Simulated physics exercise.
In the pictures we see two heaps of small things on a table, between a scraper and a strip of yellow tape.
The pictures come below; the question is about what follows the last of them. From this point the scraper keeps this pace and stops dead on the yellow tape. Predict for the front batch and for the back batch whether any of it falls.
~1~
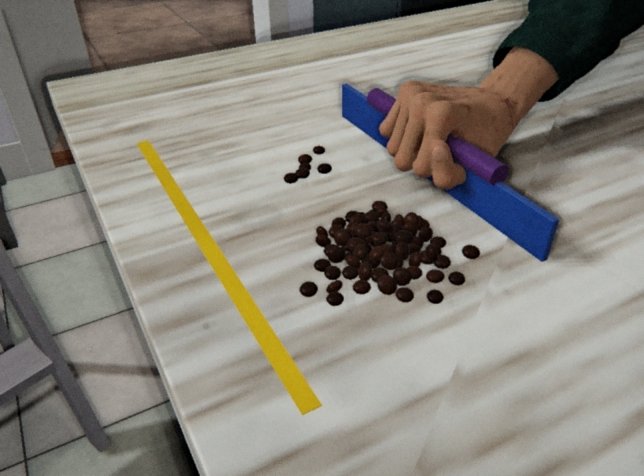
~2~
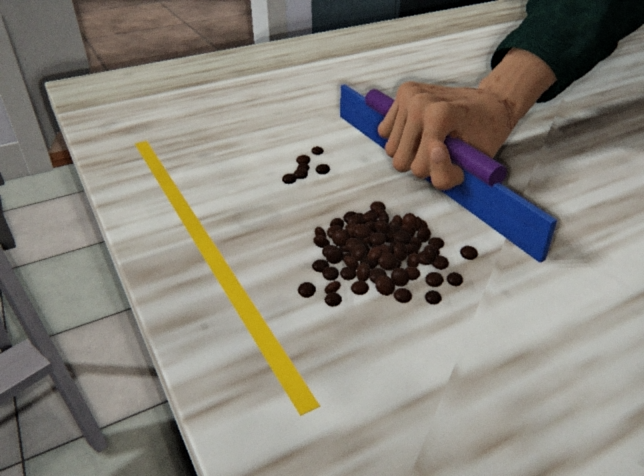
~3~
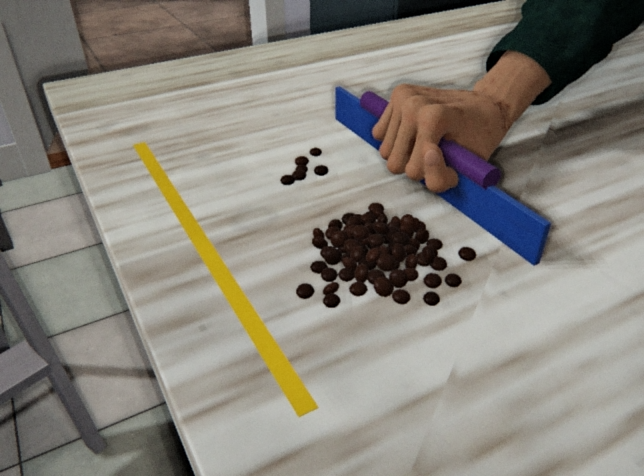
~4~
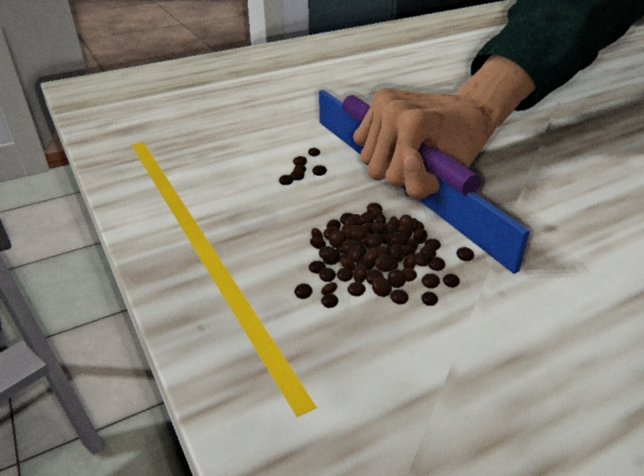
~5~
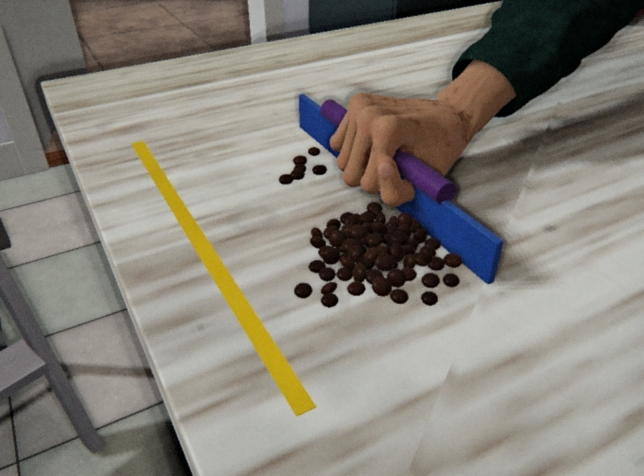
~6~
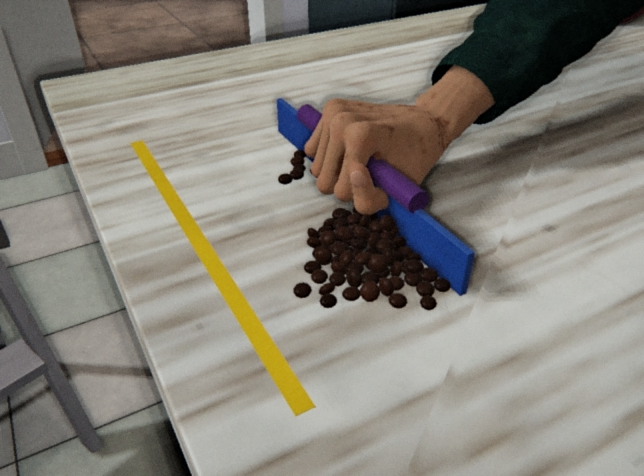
In order: The front batch partly leaves the surface; the back batch is still fully up.
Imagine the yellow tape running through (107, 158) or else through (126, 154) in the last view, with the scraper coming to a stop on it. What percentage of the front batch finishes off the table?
Lab note - share off: About 70% and about 40%.
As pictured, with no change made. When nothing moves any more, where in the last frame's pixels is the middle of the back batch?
I'd put it somewhere close to (158, 209).
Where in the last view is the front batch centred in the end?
I'd place the middle near (190, 316).
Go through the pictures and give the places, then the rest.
The first picture shows scraper at (530, 225), at rest; yellow tape at (148, 150), about a palm's width from the edge; edge at (122, 270); front batch at (380, 249), many flat chocolate drops; back batch at (305, 167), a few flat chocolate drops.
The second picture shows scraper at (528, 226), at rest; back batch at (303, 168).
The third picture shows scraper at (522, 229); front batch at (376, 251).
The fourth picture shows scraper at (502, 236); back batch at (300, 169).
The fifth picture shows scraper at (476, 246); front batch at (374, 251), a stray few pushed along.
The sixth picture shows scraper at (449, 257); yellow tape at (142, 150); edge at (115, 271); front batch at (373, 254), about two thirds pushed along; back batch at (299, 169), about a quarter pushed along.
Then, 0.37 s after the last picture, scraper still moving, near (269, 183); front batch all on the table, its front near (233, 325); back batch all on the table, its front near (224, 199).
Then, 0.76 s after the last picture, scraper stopped at the yellow tape; front batch a small part over the edge; back batch all on the table, its front near (149, 214).
At rest, scraper stopped at the yellow tape; front batch a small part over the edge; back batch all on the table, its front near (149, 214).
